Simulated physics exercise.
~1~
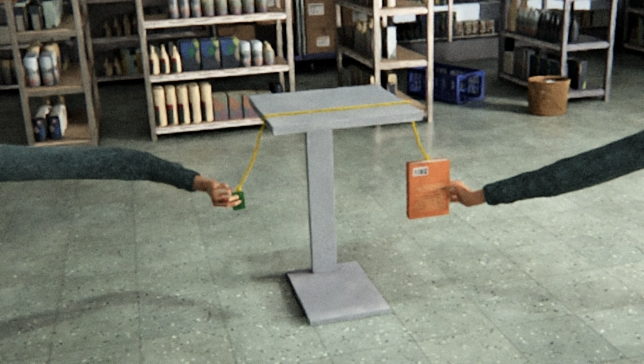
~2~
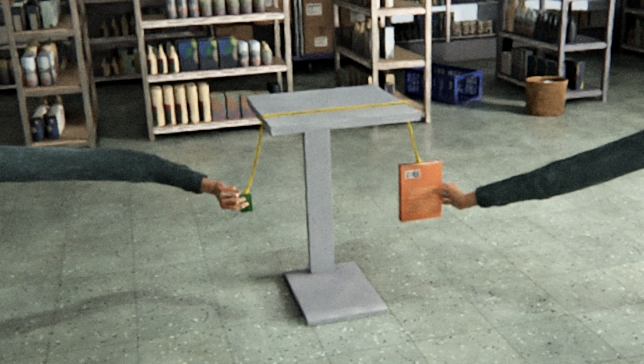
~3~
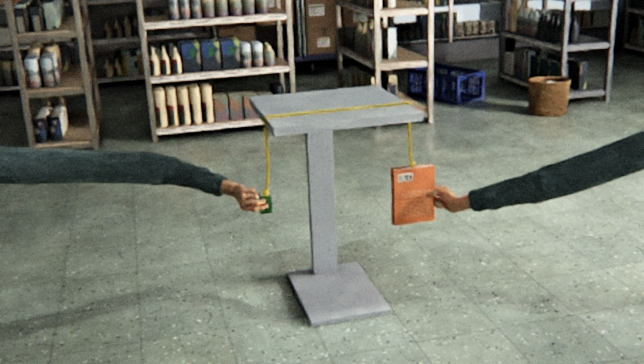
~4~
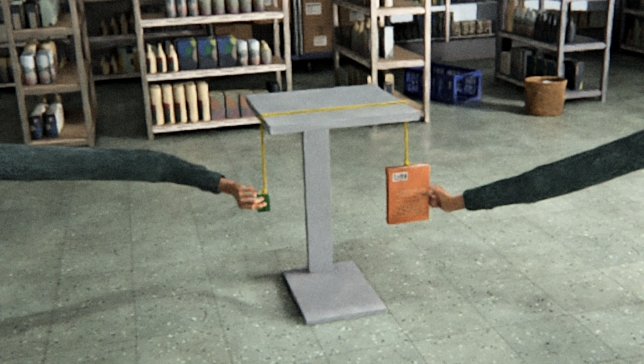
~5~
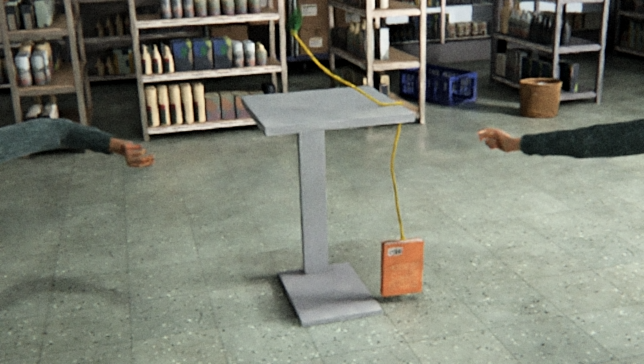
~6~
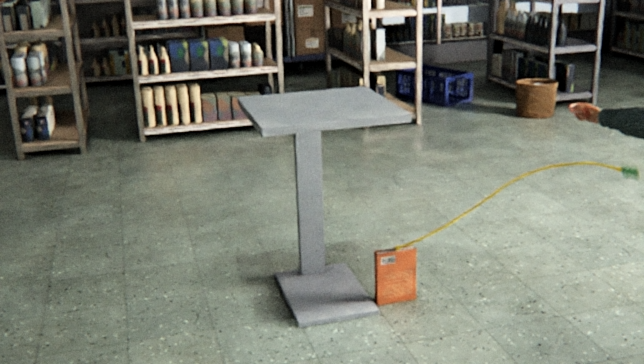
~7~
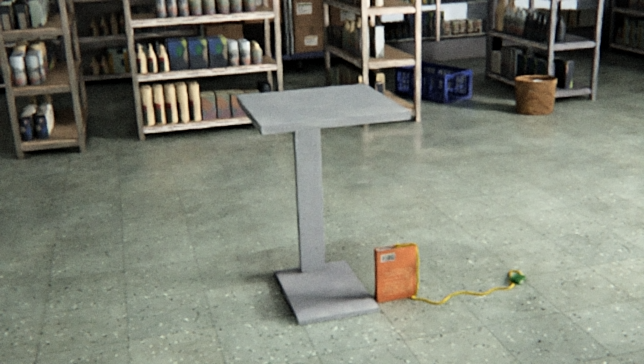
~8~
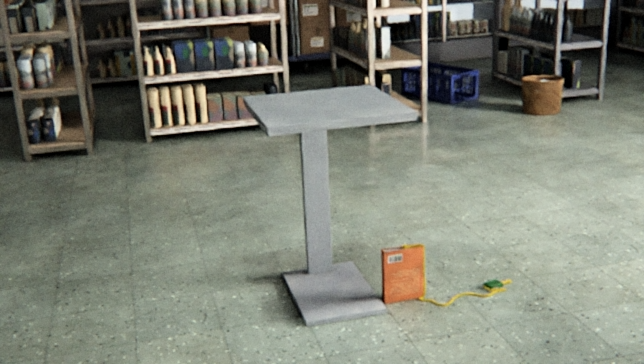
Orange book corded to a small green matchbox dropping right of a grey table once hands let go, yanking the matchbox floorward.
